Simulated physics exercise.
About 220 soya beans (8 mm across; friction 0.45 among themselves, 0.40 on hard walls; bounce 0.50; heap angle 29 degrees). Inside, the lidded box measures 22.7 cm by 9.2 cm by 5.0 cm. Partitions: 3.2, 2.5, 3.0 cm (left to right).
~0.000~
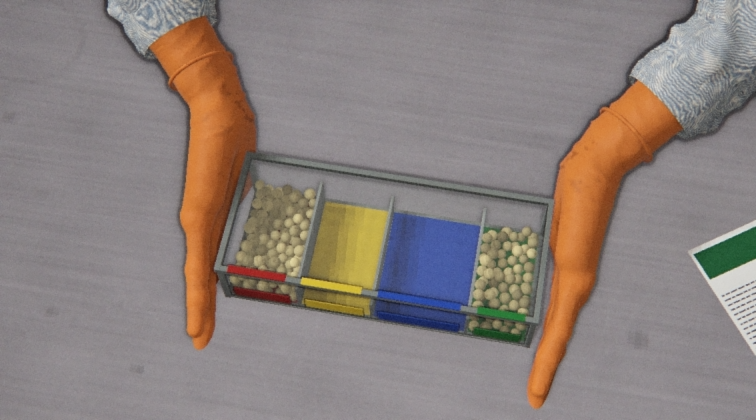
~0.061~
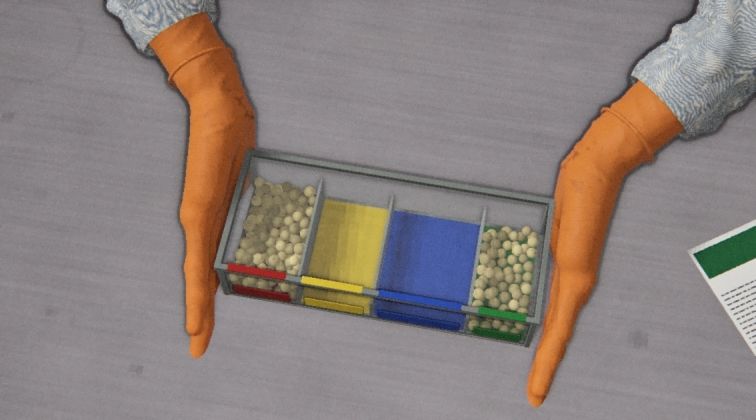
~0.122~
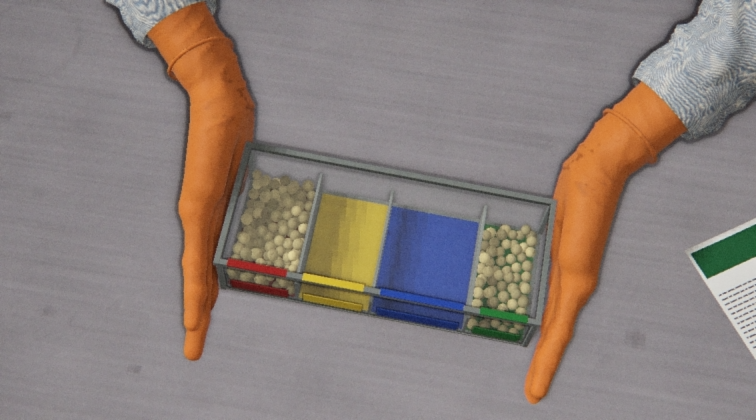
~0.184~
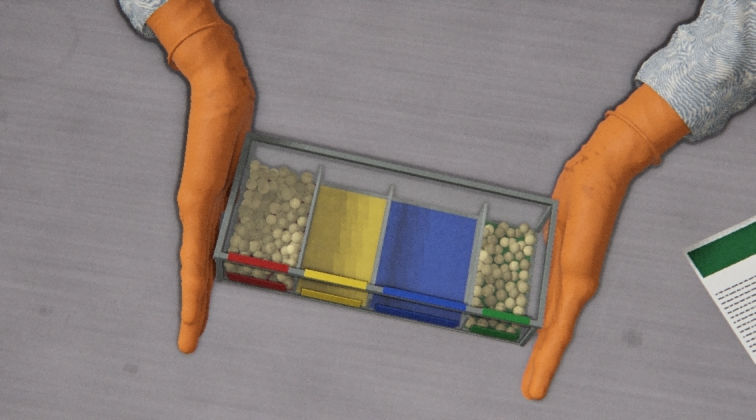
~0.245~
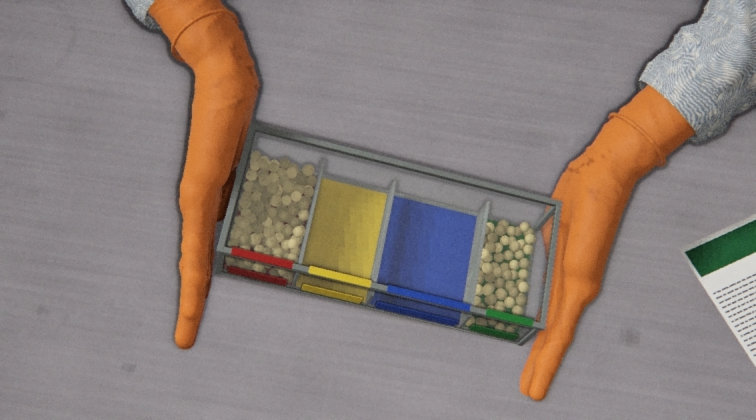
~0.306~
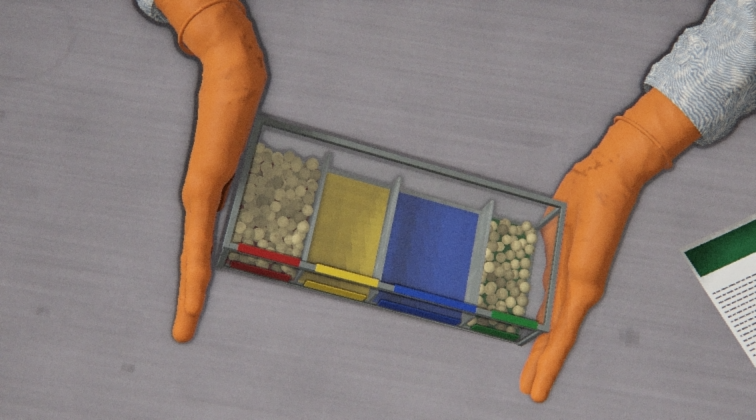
Two orange-gloved hands gradually tilt a clear divided box of pale beans down toward the right.
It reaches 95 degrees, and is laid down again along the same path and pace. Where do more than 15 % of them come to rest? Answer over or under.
Red: Over, blue: Under, green: Over, yellow: Under.
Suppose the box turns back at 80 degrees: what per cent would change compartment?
About 25 per cent.
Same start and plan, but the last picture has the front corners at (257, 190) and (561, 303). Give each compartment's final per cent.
Red 30; blue 15; green 55; yellow 5.
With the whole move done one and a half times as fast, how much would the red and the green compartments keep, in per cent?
In that case red 45; green 45.
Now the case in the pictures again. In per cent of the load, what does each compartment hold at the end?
Red 35, blue 10, green 55, yellow 0.
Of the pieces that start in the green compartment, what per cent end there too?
Roughly 100 per cent.
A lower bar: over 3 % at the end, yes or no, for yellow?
Yellow no.
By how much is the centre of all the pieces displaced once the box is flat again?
Some 6.5 cm.
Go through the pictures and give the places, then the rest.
In the first picture, box tilt 0 degrees, front corners at (221, 267) and (534, 319); red 70 %, green 30 %.
In the second picture, box tilt 1 degrees, front corners at (221, 265) and (534, 319).
In the third picture, box tilt 4 degrees, front corners at (221, 260) and (536, 320), lowest corner right front.
In the fourth picture, box tilt 8 degrees, front corners at (221, 253) and (537, 322), lowest corner right front.
In the fifth picture, box tilt 12 degrees, front corners at (224, 248) and (540, 324), lowest corner right front.
In the sixth picture, box tilt 16 degrees, front corners at (230, 243) and (544, 326), lowest corner right front; red 70 %, green 30 %. The box's pace is about 65 degrees a second.
Then, at 1.59 s, tilt 95 degrees; red 50 %, blue 5 %, green 40 %, yellow 5 %.
After 2.44 s, tilt 43 degrees; red 35 %, blue 10 %, green 55 %.
Then, at 3.31 s, tilt 0 degrees; red 35 %, blue 10 %, green 55 %.
At rest (3.9 s), red 35 %, blue 10 %, green 55 %, yellow 0 %.
